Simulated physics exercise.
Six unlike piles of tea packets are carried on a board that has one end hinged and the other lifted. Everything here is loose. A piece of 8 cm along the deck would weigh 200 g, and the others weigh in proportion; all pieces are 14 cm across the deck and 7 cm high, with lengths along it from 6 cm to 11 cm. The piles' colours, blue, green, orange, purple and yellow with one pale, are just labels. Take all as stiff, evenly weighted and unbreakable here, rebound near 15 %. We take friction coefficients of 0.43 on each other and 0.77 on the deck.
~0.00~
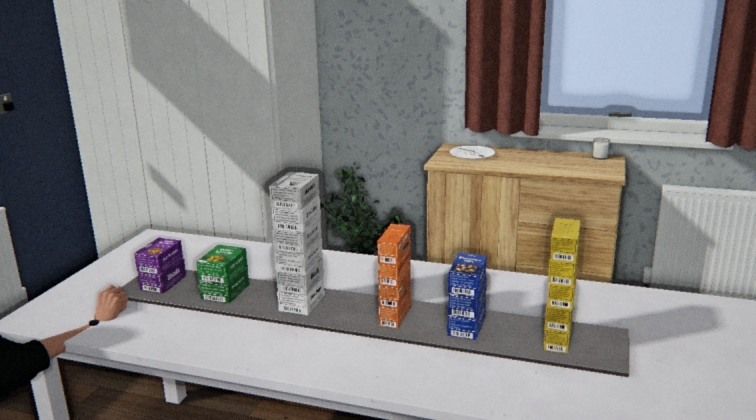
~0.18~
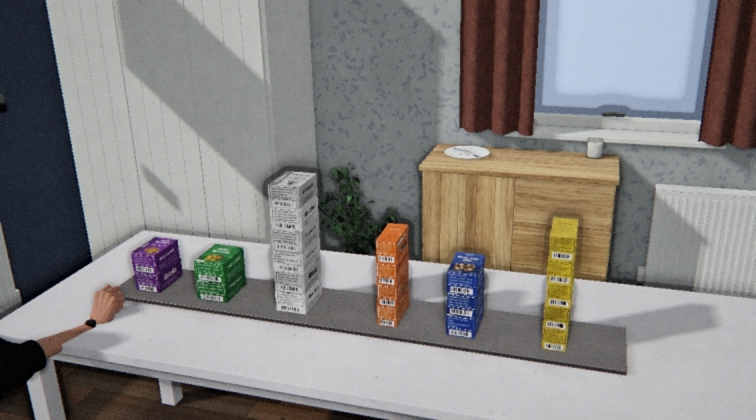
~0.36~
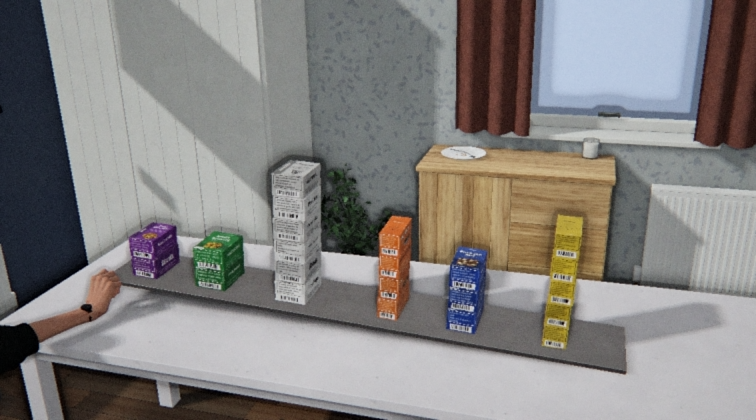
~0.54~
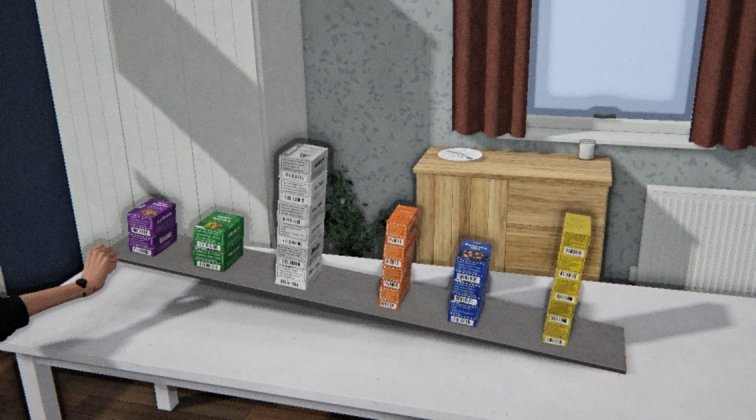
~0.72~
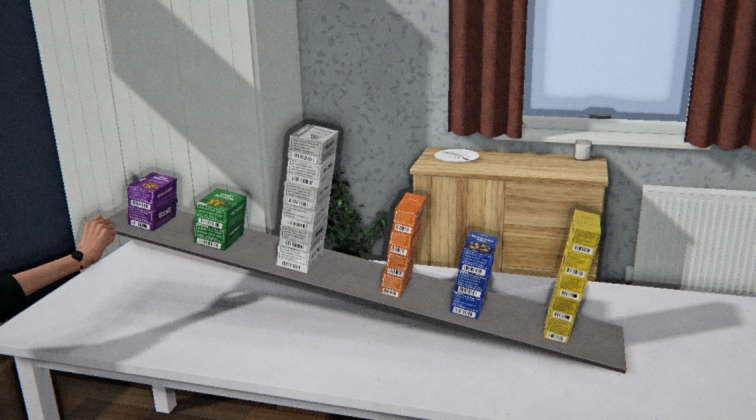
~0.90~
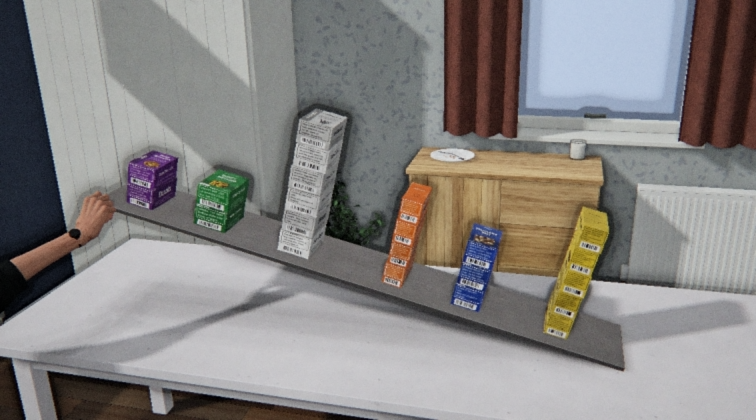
On a white table indoors, a hand steadily lifting the left end of a grey board carrying six stacks of coloured packets.
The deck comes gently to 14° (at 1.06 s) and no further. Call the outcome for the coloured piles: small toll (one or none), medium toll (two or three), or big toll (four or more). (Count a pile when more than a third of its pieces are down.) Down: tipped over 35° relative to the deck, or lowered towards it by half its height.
A medium toll.
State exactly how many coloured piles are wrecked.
Count: 3.
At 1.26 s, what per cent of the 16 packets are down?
0 %.
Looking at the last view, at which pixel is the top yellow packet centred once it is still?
About pixel (706, 349).
After 1.26 s, slope 14°; none of the 16 other packets down, 9 disturbed; top yellow packet 32° from how it stood, 32 mm lower; top orange packet 27° from how it stood.
After 1.56 s, slope 14°; 12 of the 16 other packets down; top yellow packet on its side; top blue packet 48° from how it stood, 7 cm lower.
In the end (2.8 s), slope 14°; 12 of the 16 other packets down; top orange packet on its side; top blue packet on its side. Wrecked, blue, orange and yellow. From the last view, middles, top orange packet near (632, 322), top blue packet near (574, 316).
